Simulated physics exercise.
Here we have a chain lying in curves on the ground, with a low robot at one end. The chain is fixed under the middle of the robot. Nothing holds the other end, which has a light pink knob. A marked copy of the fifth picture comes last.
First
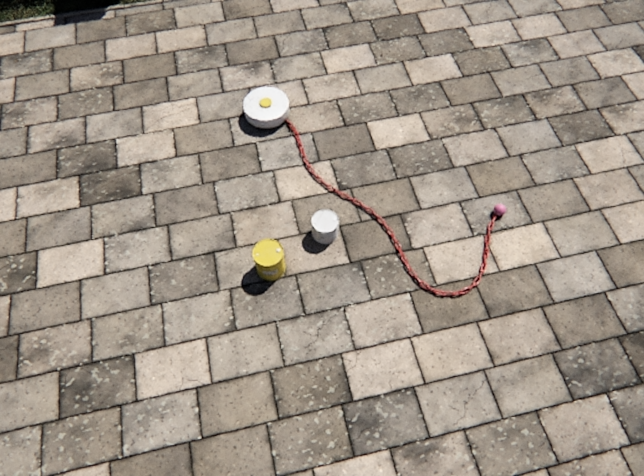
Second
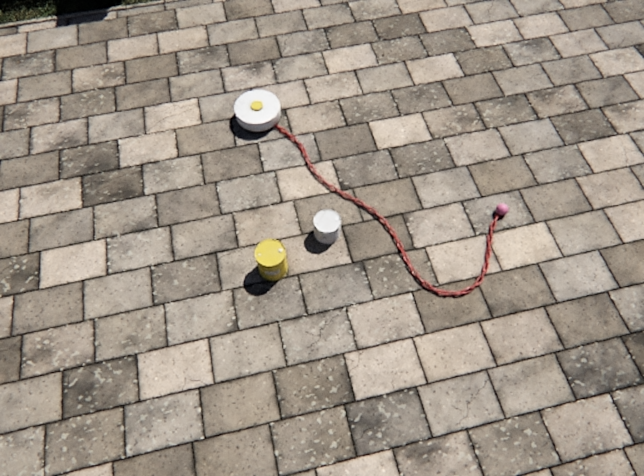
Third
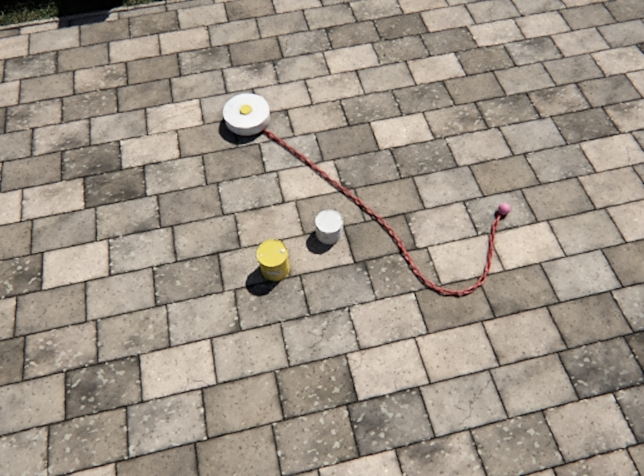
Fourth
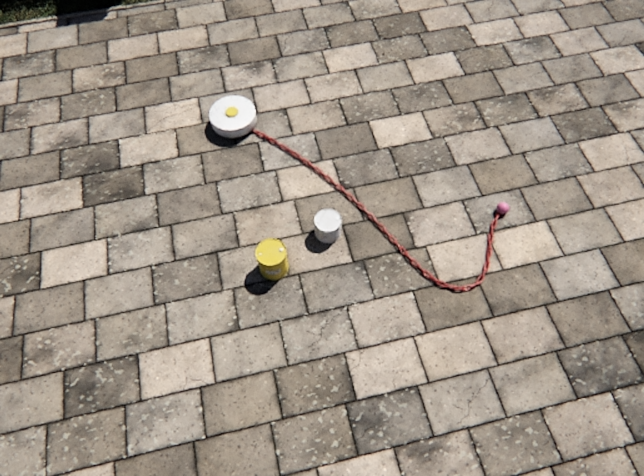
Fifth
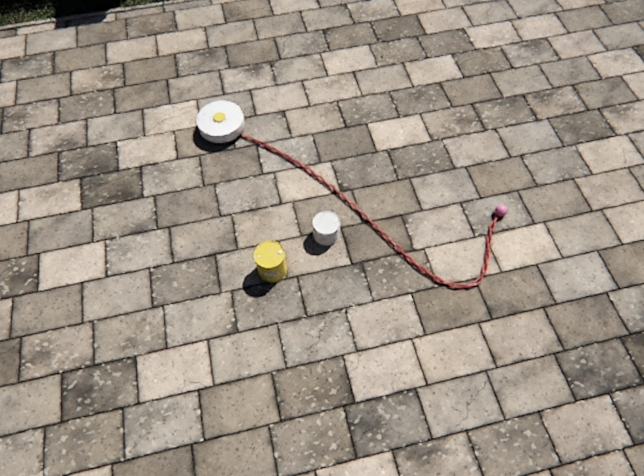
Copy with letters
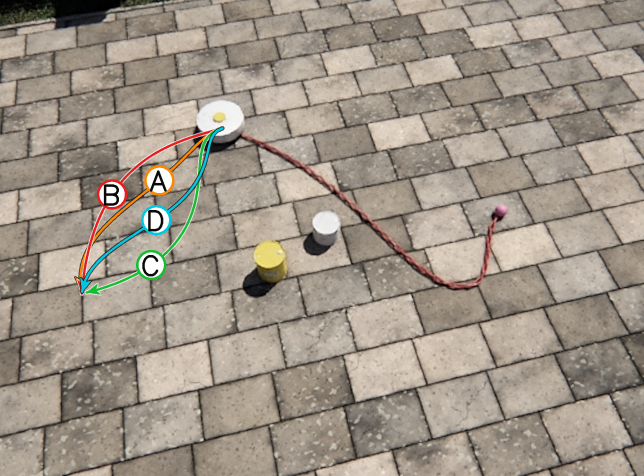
We see a low white disc-shaped robot on grey paving, joined to a curving red cord with a pink knob at its far end. The robot moves slowly left, drawing the near part of the cord along past two small pots.
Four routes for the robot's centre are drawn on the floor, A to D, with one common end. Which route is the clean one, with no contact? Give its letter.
Route B touches nothing.
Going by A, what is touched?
It meets the white pot.
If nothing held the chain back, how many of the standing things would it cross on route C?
It sweeps two.
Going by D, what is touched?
It is the white pot.
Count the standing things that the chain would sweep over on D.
In all, one.
On the marked copy, A from (223, 128) via (141, 196) to (81, 290); B from (223, 128) via (122, 181) to (82, 294); C from (223, 128) via (190, 217) to (86, 293); D from (223, 128) via (172, 209) to (82, 292).
Taking B. A third of the way, robot (139, 157), middle of the chain (330, 205), free end (501, 211).
Two thirds of the way, robot (90, 229), middle of the chain (301, 206), free end (497, 216).
When it is over, robot (78, 290), middle of the chain (288, 215), free end (491, 220); nothing has been touched.
As for the rest, A meets the white pot; C meets the white pot and yellow keg; D meets the white pot.
